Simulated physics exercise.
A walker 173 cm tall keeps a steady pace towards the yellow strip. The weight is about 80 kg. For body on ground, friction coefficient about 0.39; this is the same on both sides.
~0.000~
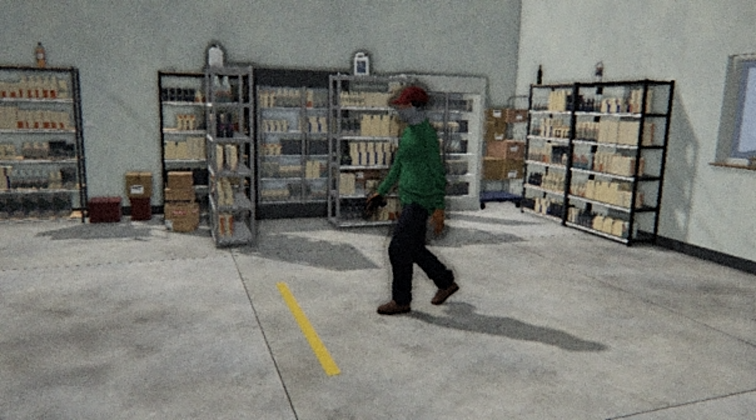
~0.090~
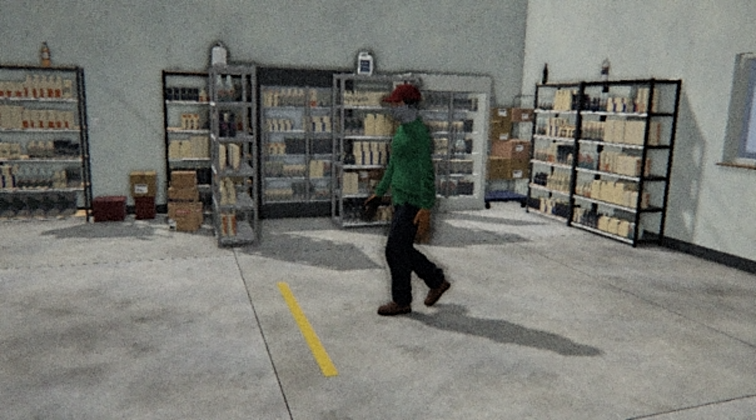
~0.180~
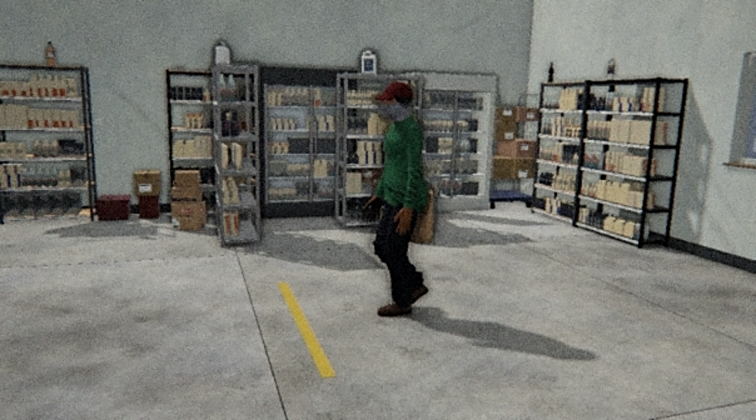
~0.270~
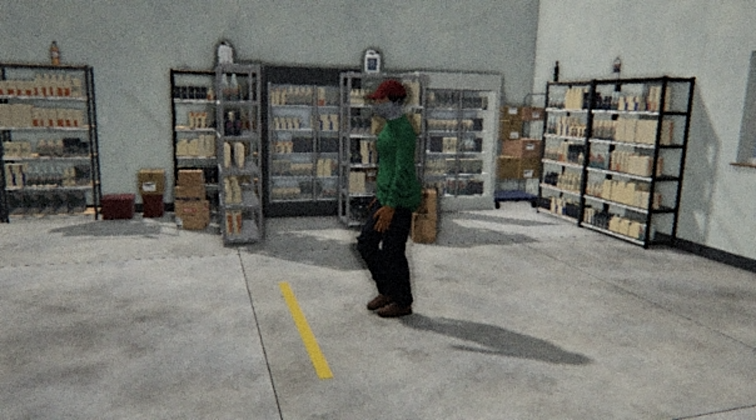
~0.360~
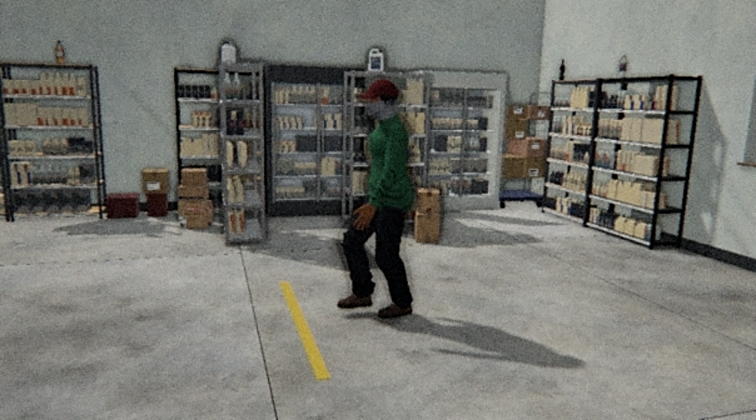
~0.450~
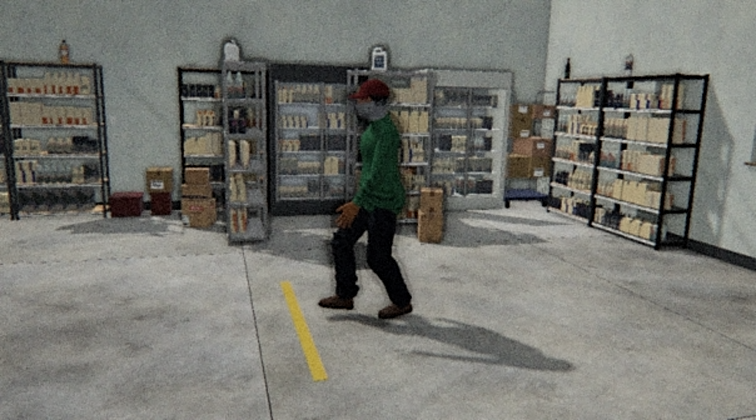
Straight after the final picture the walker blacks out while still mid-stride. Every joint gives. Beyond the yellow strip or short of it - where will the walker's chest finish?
The walker's chest will finish short of the yellow strip.
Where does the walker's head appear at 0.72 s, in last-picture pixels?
The head sits close to (347, 149).
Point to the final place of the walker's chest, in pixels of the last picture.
About (325, 266).
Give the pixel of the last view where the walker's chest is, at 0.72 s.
Roughly (353, 188).
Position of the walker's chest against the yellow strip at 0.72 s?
Position: About 35 cm short.
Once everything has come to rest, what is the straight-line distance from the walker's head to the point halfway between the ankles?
Roughly 80 cm apart.
After 0.72 s the walker's chest is 37 cm short of the yellow strip, near (353, 188) in the last picture's view; the walker's hips 42 cm short of the yellow strip.
After 0.97 s the walker's chest is 26 cm short of the yellow strip, near (332, 245) in the last picture's view; the walker's hips 43 cm short of the yellow strip.
After 1.27 s the walker's chest is 23 cm short of the yellow strip, near (323, 255) in the last picture's view; the walker's hips 43 cm short of the yellow strip.
Final state at 3.0 s, walker's hips stop short of the yellow strip; walker's chest stops short of the yellow strip.
